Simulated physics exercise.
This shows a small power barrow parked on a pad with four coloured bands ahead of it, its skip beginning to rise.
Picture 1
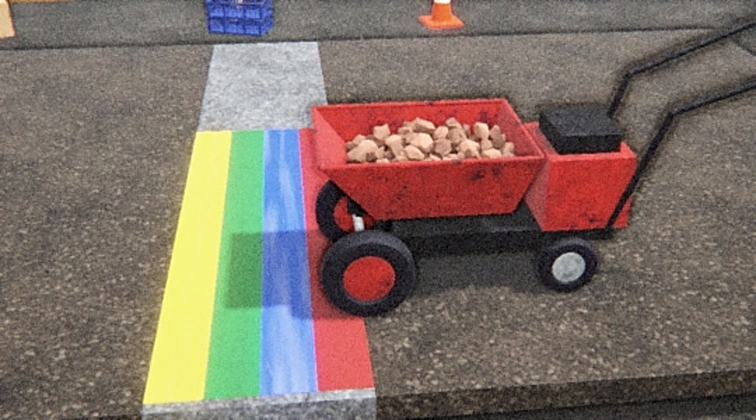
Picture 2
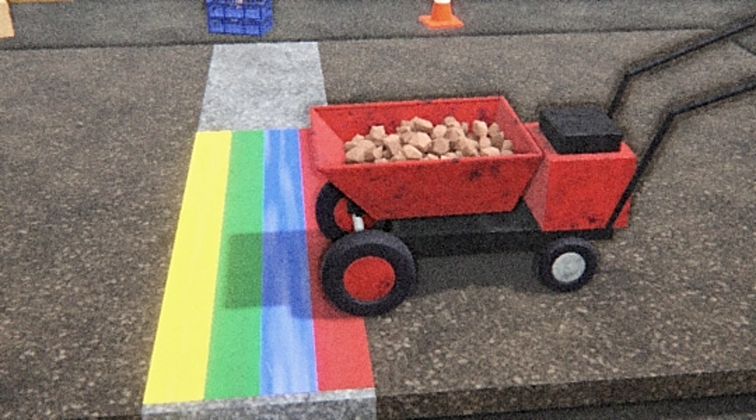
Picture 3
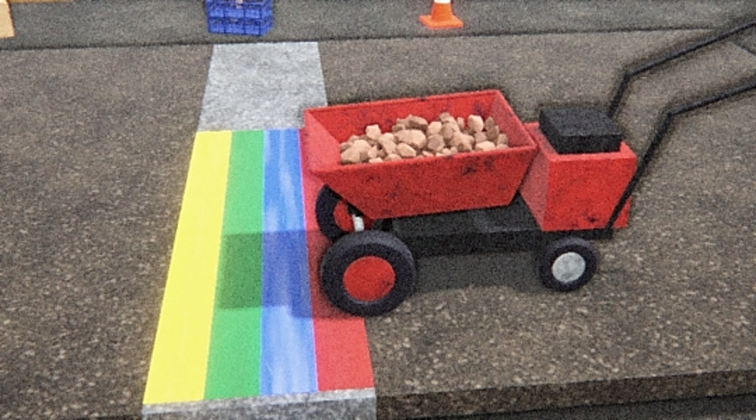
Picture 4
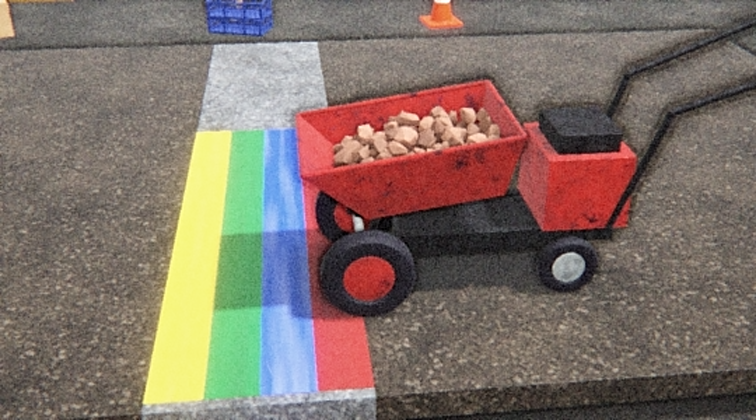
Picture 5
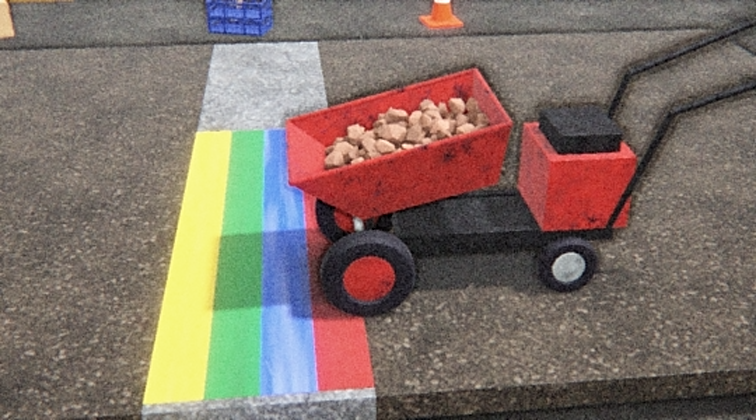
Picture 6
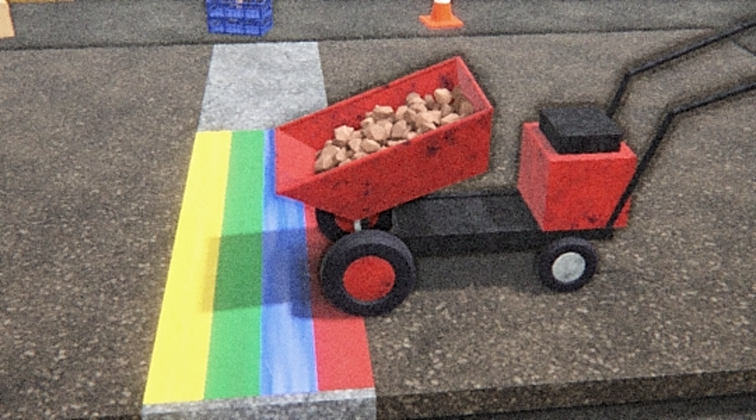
On dark tarmac beside coloured stripes, a small red power barrow's rubble-filled skip tilting steadily forward to the left, wheels staying still.
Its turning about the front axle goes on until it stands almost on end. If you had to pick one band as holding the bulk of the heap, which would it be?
I would pick yellow.
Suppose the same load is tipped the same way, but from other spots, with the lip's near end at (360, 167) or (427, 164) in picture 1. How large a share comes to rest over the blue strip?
First spot 10 per cent, second spot 30 per cent.
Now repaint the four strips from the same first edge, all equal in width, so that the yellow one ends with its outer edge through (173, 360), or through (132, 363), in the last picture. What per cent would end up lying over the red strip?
I'd say some 0 % for the first and some 0 % for the second.
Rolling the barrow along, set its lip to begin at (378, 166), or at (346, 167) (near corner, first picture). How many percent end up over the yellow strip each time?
First spot: About 20 percent; second spot: About 30 percent.
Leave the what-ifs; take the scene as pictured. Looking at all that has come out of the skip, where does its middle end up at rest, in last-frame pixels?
The centre comes to rest close to (190, 279).
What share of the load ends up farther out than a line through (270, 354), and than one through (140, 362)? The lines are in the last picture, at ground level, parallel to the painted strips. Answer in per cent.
Estimate: 90 % and 20 %, respectively.
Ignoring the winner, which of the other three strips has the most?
The answer is that green strip.
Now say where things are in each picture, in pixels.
The first frame shows lip of the skip at (321, 169), level; top of the load at (426, 146), lumps of rubble; red strip at (341, 344); blue strip at (288, 348); green strip at (234, 351); yellow strip at (180, 355).
The second frame shows lip of the skip at (319, 169), tipped barely; top of the load at (425, 145).
The third frame shows lip of the skip at (312, 172), tipped barely; top of the load at (433, 149).
The fourth frame shows lip of the skip at (303, 177), tipped a little; top of the load at (437, 129).
The fifth frame shows lip of the skip at (291, 184), tipped a little; top of the load at (439, 127).
The sixth frame shows lip of the skip at (279, 193), tipped clearly; top of the load at (448, 129); red strip at (341, 344); blue strip at (288, 348); green strip at (234, 351); yellow strip at (180, 355).
Soon after the last picture, skip tipped steeply; all in the skip.
A little later, skip tipped right over; about two thirds in the skip; a small part over the green strip; about a quarter over the yellow strip; a stray few off the paint.
Later still, skip tipped right over; a small part in the skip; about a quarter over the green strip; about a third over the yellow strip; about a quarter off the paint.
At rest, skip tipped right over; a small part in the skip; none over the red strip; a stray few over the blue strip; about a quarter over the green strip; about a third over the yellow strip; about a quarter off the paint.
